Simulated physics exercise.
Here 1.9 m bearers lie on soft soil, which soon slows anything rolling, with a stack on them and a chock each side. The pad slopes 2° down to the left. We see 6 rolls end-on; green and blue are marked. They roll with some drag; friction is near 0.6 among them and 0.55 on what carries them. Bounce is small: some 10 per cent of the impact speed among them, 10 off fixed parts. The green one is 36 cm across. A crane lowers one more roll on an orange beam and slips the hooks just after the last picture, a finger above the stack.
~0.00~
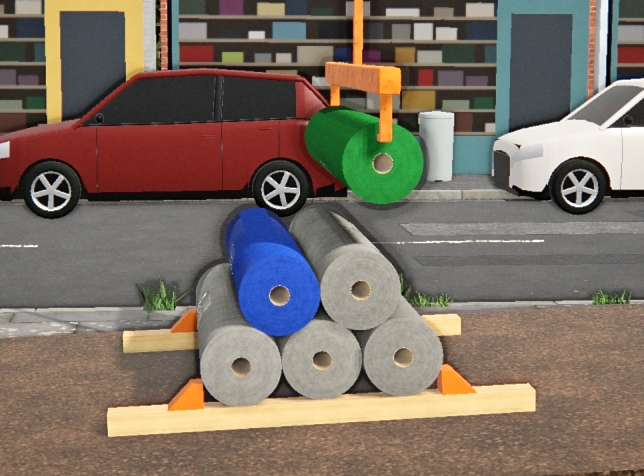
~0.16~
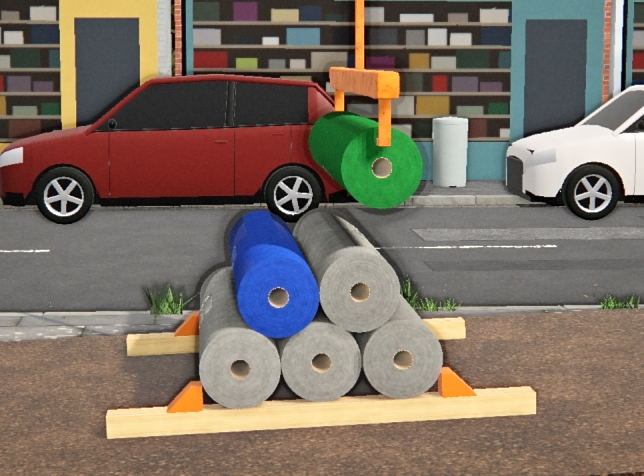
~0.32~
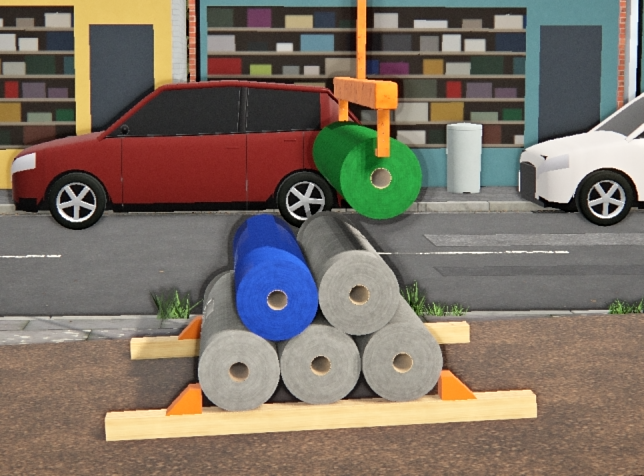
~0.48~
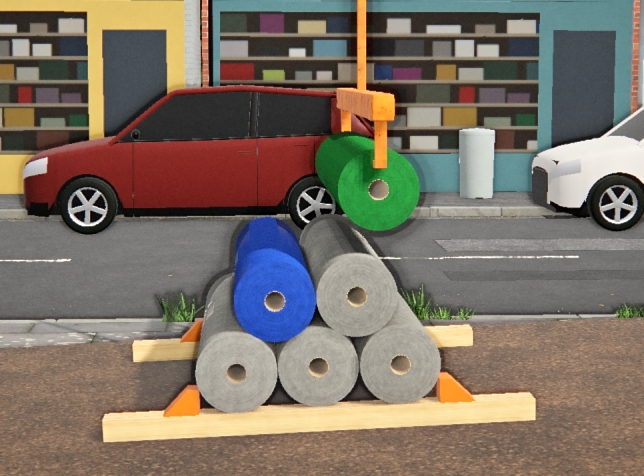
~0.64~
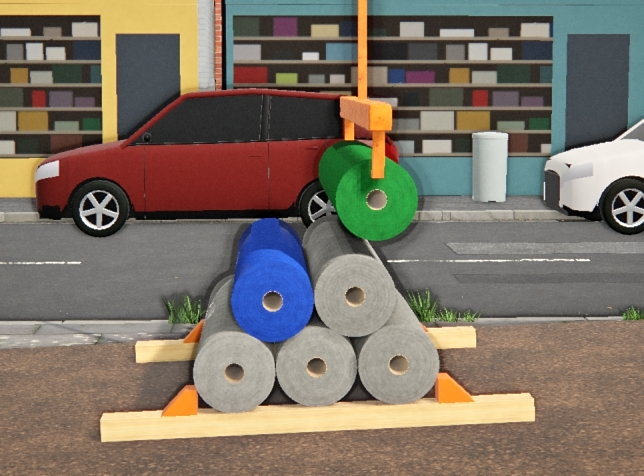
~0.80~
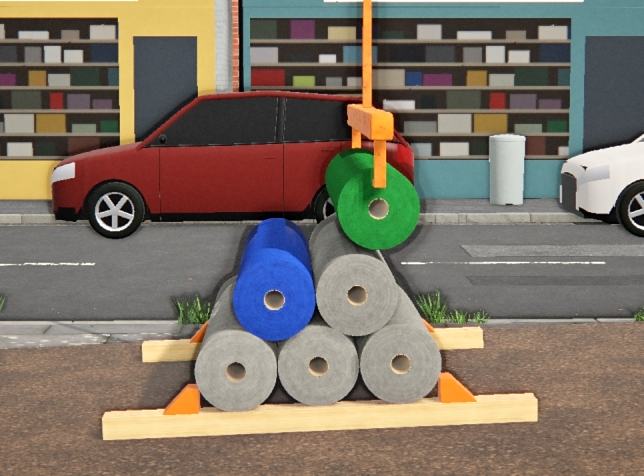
A green roll hangs from an orange hook in front of a street with a dark red car, a white car and shopfronts with filled shelves, seen from across the road. Below it, one blue and four grey rolls lie stacked end-on on pale wooden bearers with orange chocks, on brown ground. The green roll lowers slowly towards the stack as the view shifts slightly, the street sliding right.
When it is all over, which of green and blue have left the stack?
The green one gets past a chock; the blue one stays on the stack.
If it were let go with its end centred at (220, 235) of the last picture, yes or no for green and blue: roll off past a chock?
In that case green yes, blue no.
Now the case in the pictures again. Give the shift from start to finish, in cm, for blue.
Blue 0.
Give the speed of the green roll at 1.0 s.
Roughly 0.3 m/s.
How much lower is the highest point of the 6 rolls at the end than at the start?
About 55 cm.
By 1.0 s, green is up on others, 25 cm inside the right chock, rolling right; blue is up on others, 35 cm inside the left chock; 0 off the stack.
By 1.2 s, green is up on others, 15 cm inside the right chock, rolling right; blue as before; 0 off the stack.
By 1.4 s, green is in the air, 5 cm inside the right chock, rolling right; blue as before; 0 off the stack.
By 1.6 s, green is beyond the right chock, rolling right; blue as before; 1 off the stack.
Finally (3.0 s), green is beyond the right chock; blue is up on others, 35 cm inside the left chock; 1 off the stack.
